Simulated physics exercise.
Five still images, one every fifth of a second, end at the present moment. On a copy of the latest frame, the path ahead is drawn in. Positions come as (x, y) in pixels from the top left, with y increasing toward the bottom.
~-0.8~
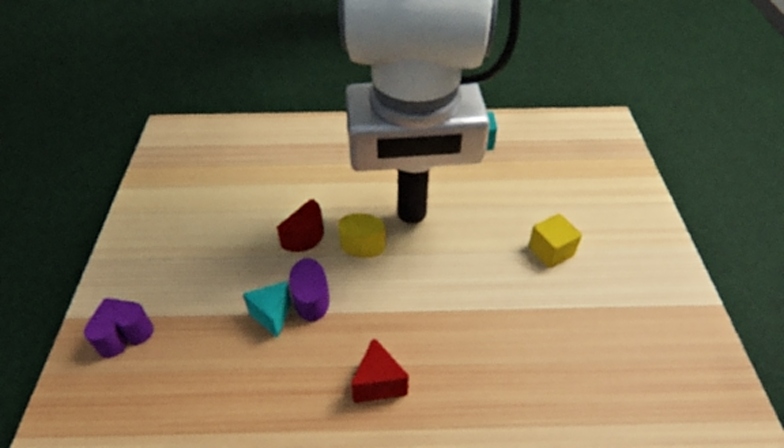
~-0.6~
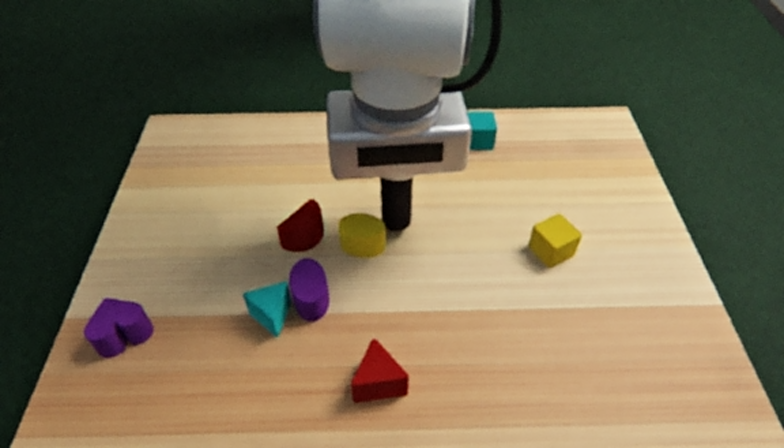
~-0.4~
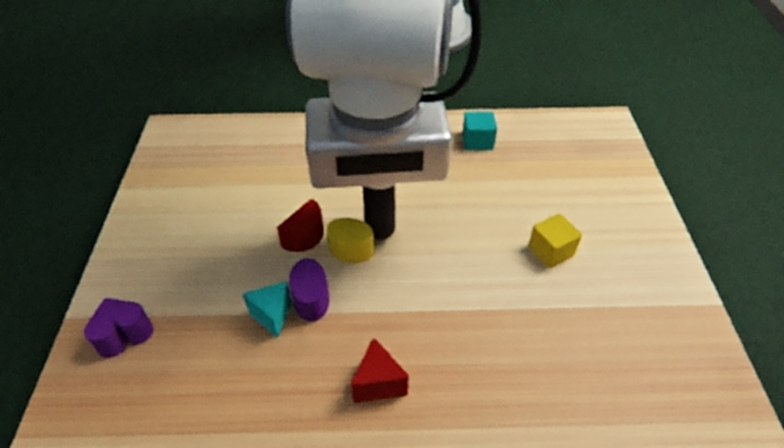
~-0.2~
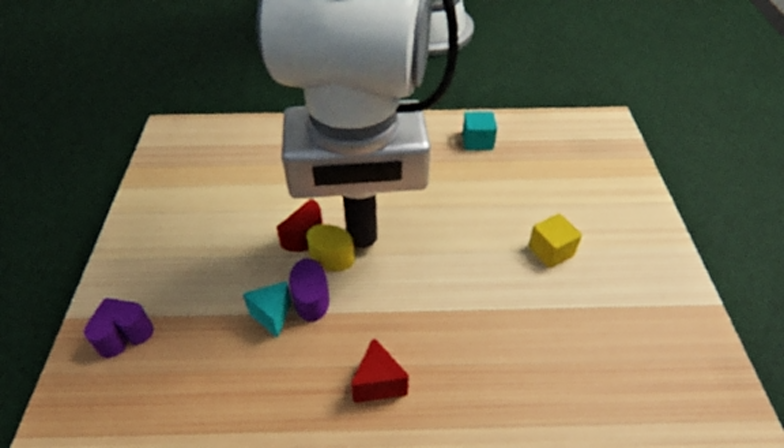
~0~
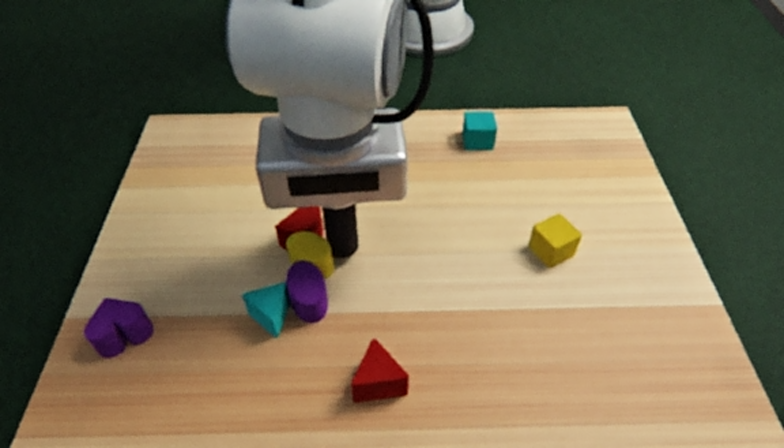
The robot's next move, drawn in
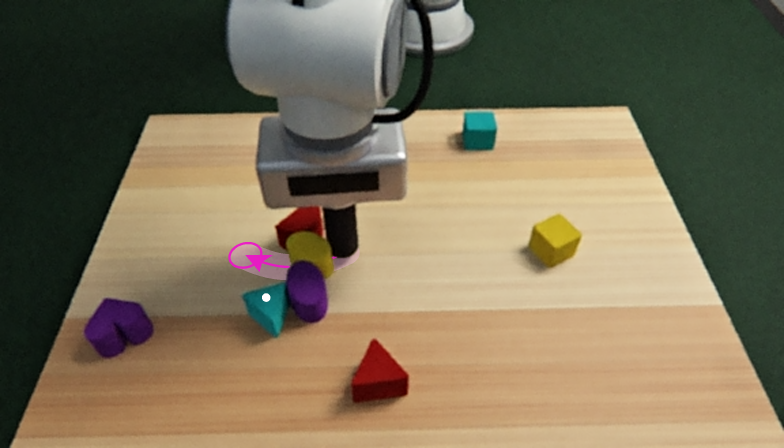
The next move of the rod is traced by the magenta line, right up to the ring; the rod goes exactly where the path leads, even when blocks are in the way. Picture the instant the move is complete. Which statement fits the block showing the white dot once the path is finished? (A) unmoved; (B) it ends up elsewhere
B
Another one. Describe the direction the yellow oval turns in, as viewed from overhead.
From overhead, the rotation is counterclockwise.
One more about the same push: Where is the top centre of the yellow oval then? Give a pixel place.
Around (232, 266).
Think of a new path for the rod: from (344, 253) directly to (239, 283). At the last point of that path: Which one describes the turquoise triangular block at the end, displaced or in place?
Answer: Moved.
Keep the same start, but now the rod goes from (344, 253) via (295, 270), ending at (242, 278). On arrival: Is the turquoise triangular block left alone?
Answer: No.
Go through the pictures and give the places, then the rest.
Tip of the rod at (412, 213), middles of tops, turquoise triangular block at (267, 297), red half-round block at (302, 217), purple oval at (308, 279), yellow oval at (361, 225), in the first picture.
Rod at (397, 220), nothing pushed, in the second picture.
Rod at (380, 228), yellow oval at (349, 229), in the third picture.
Rod at (362, 237), yellow oval at (329, 237), in the fourth picture.
Rod at (343, 246), turquoise triangular block at (266, 298), red half-round block at (301, 216), purple oval at (305, 281), yellow oval at (309, 245), in the fifth picture.
The line goes from (344, 253) through (311, 265) and (276, 266) to (245, 255); the dot is on the turquoise triangular block.
On the path given first. One third of the way, rod at (308, 259); turquoise triangular block at (252, 311), turned 20° clockwise; purple oval at (295, 288), turned 50° anticlockwise; yellow oval at (271, 258).
Two thirds of the way, rod at (272, 259); turquoise triangular block at (252, 311), turned 20° clockwise; purple oval at (295, 288), turned 50° anticlockwise; yellow oval at (237, 265), turned 25° anticlockwise.
At the end, rod at (243, 248); turquoise triangular block at (252, 311), turned 20° clockwise; red half-round block unmoved; purple oval at (295, 288), turned 50° anticlockwise; yellow oval at (232, 266), turned 30° anticlockwise.
